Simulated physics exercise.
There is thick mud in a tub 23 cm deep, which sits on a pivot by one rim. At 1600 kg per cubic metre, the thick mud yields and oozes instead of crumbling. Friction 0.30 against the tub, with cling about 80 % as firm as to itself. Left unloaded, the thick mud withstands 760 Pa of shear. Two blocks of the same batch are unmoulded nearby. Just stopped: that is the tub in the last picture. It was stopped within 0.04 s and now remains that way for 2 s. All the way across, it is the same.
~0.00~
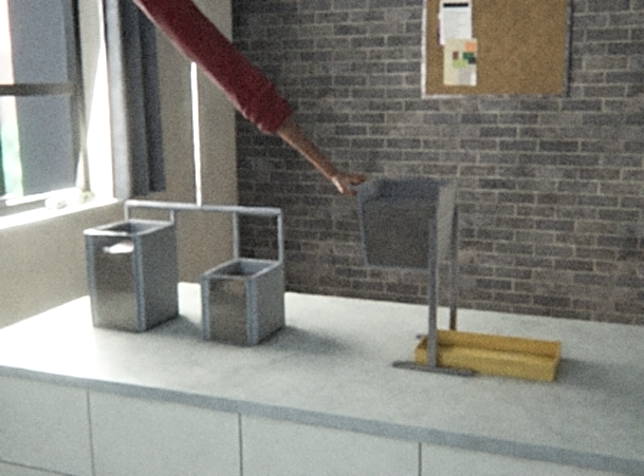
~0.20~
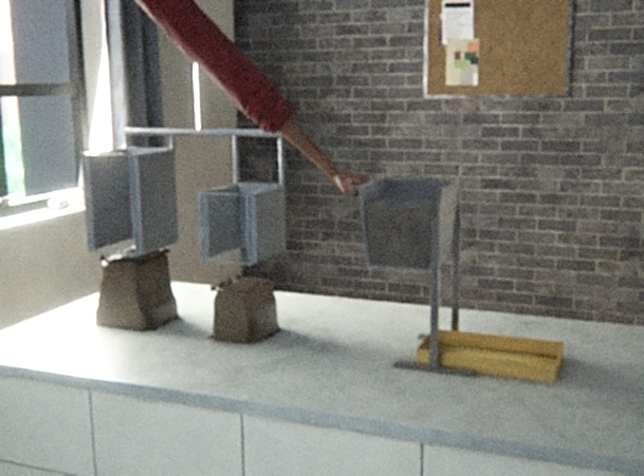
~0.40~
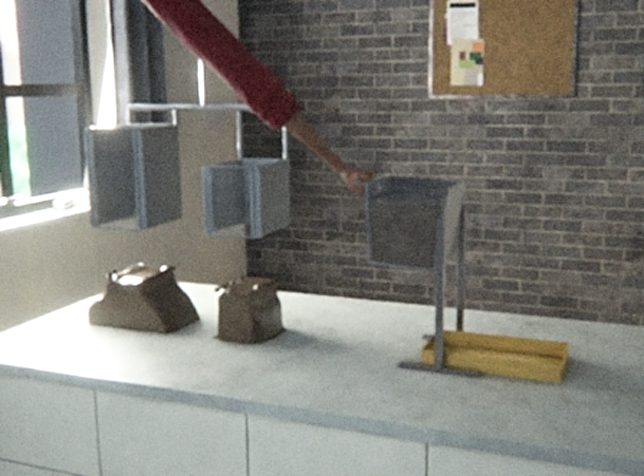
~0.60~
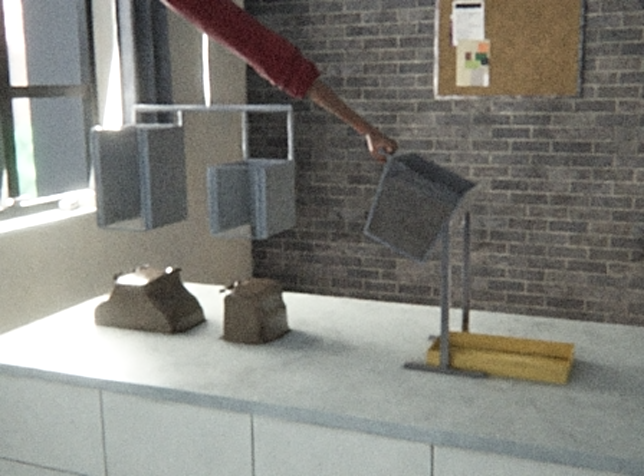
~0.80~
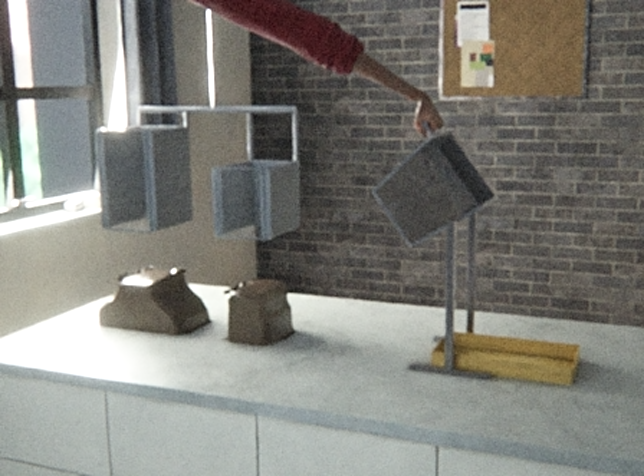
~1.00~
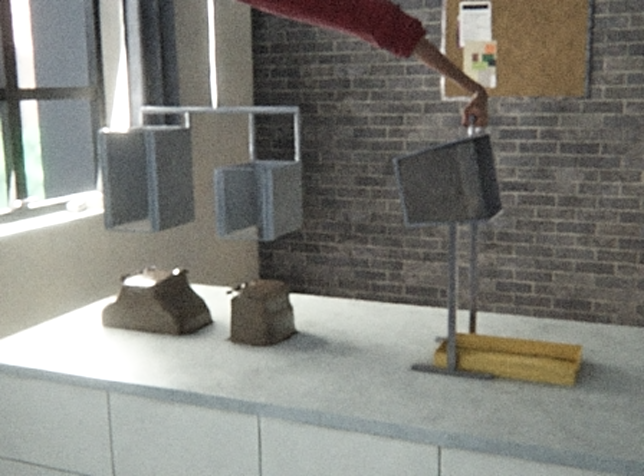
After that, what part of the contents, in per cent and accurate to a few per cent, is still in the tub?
The part still in the tub is near 100 out of 100.
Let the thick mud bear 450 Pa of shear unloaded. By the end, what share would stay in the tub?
70 %.
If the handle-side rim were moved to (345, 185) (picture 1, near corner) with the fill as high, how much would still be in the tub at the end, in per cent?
Roughly 70 %.
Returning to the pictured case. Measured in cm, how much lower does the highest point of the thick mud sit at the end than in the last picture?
2 cm or so.
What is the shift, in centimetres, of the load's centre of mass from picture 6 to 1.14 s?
Something like 1 cm, give or take.
After 1.14 s, the tub is at 79 degrees and holds 100 %.
After 1.31 s, the tub is at 79 degrees and holds 100 %.
After 1.48 s, the tub is at 79 degrees and holds 100 %.
After 1.65 s, the tub is at 79 degrees and holds 100 %.
After 3.00 s, the tub is at 79 degrees and holds 100 %.
